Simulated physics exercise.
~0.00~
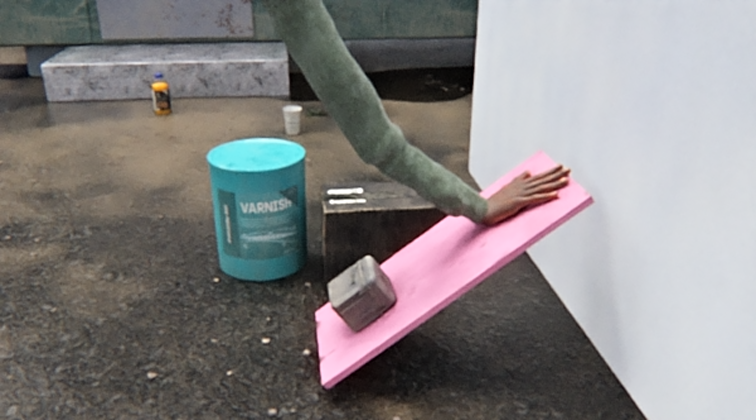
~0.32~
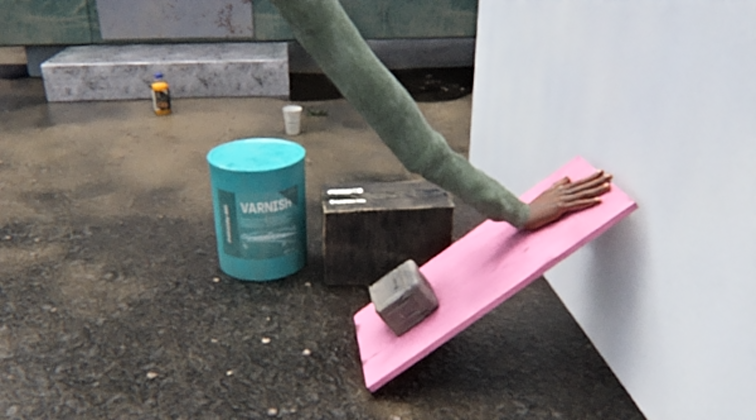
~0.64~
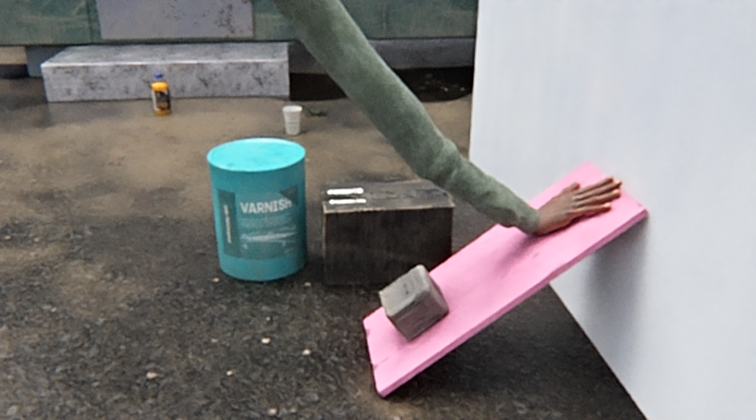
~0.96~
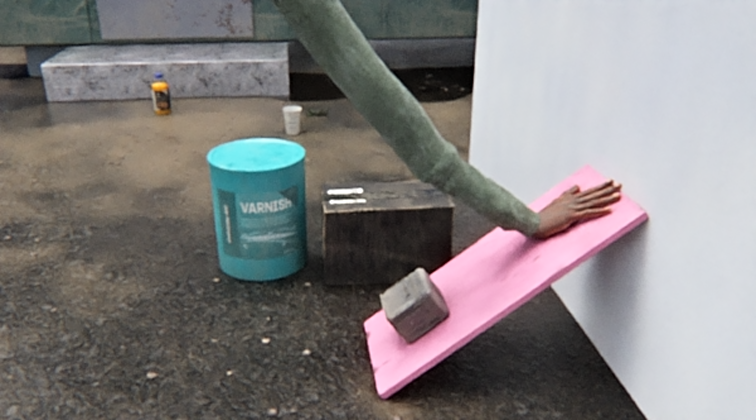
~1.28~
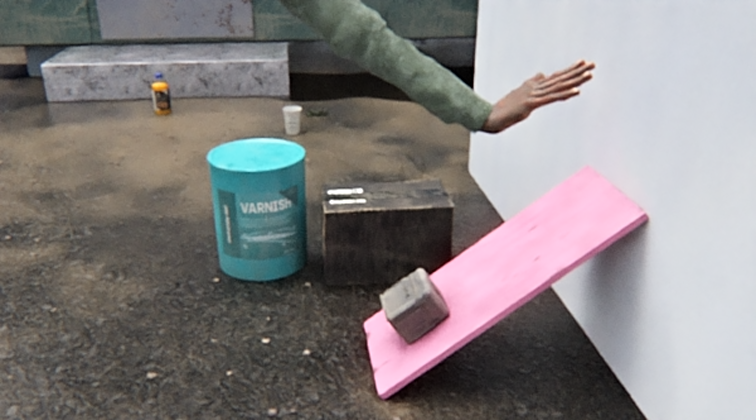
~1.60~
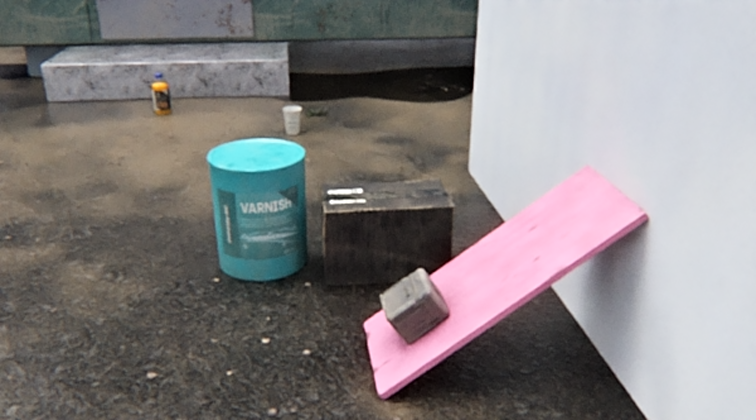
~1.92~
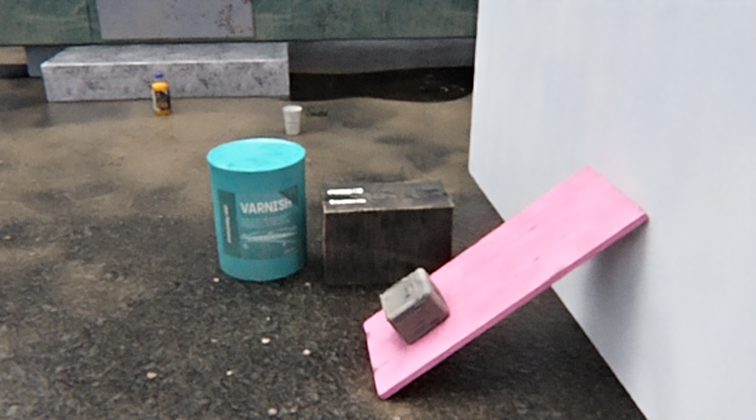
A pink board with a small grey block resting on it was moved to the right by a hand until it leaned against a white wall, near a turquoise pail and a black box. The hand let go and withdrew, and the board stayed propped there.
